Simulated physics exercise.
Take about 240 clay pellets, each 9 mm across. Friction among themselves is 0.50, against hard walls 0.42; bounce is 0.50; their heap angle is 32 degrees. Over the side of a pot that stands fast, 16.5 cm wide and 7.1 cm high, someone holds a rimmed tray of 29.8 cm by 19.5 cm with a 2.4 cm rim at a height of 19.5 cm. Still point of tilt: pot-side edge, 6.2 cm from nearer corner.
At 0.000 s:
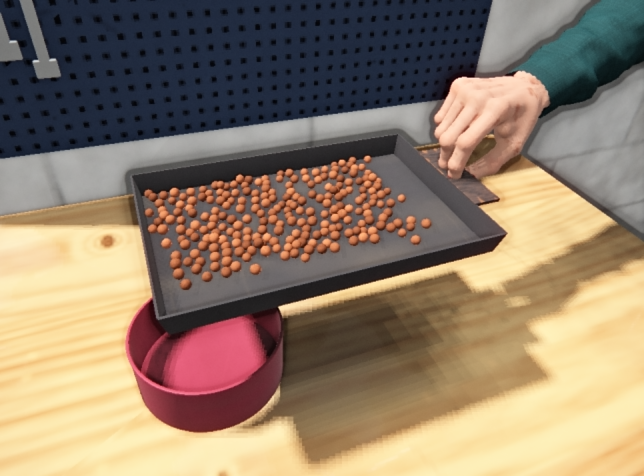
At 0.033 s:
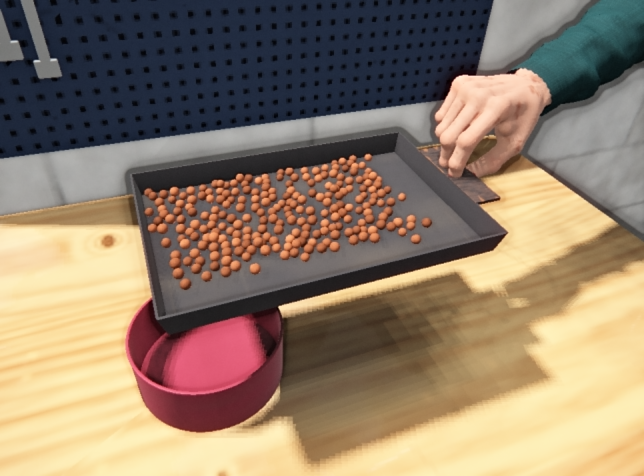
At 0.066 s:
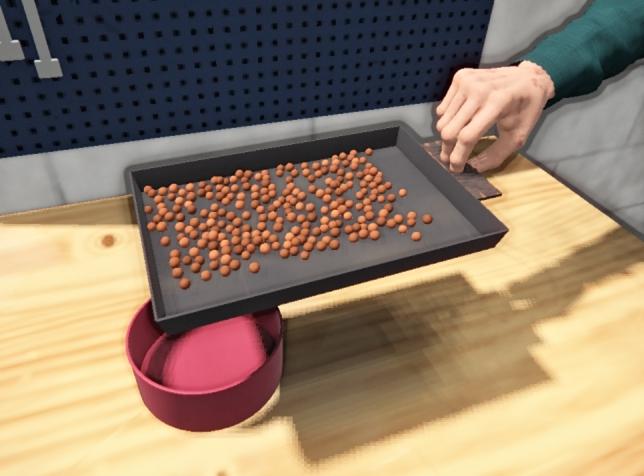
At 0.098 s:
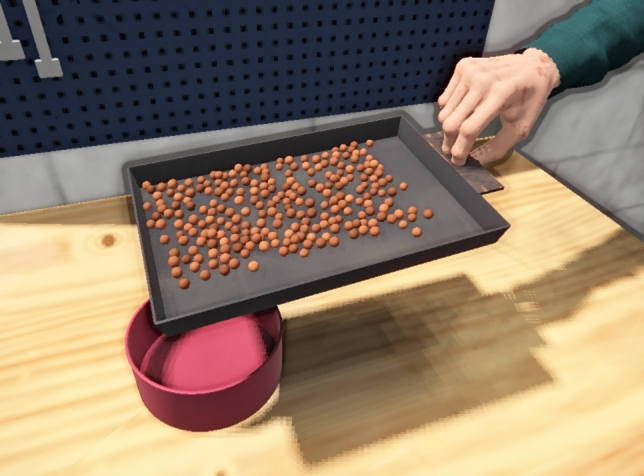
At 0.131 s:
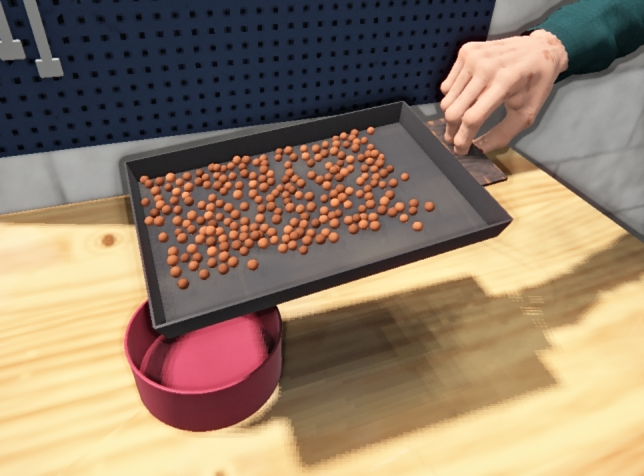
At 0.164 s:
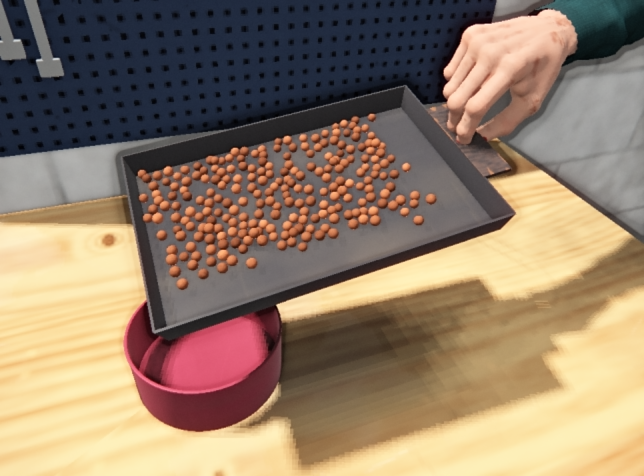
A hand slowly raising the right end of a dark rimmed tray of small orange-brown balls above a red pot.
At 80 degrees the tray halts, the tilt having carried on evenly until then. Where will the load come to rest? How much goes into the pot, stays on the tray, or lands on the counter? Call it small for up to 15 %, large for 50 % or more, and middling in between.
Pot - small, left on the tray - middling, counter - large.
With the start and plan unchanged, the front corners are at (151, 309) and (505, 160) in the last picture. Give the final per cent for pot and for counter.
The pot gets 0 and the counter 55.
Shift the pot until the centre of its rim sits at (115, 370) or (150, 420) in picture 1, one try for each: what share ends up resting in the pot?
0 and 70 %.
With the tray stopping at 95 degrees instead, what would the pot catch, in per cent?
The pot would get around 0 per cent.
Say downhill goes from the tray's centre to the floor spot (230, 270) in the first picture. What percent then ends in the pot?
The share would be about 0 percent.
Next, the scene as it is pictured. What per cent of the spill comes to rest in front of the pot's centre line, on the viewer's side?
About 100 per cent.
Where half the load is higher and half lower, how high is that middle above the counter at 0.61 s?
Some 22 cm above the counter.
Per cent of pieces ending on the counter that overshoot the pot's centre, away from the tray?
Around 90 per cent, give or take.
After 0.43 s, tilt 46 degrees; the tray holds 100 %, the pot 0 %.
After 0.61 s, tilt 69 degrees; the tray holds 100 %, the pot 0 %.
After 0.91 s, tilt 80 degrees; the tray holds 50 %, the pot 0 %.
In the end, at 2.0 s, pot 0 %, tray 20 %, counter 75 %.
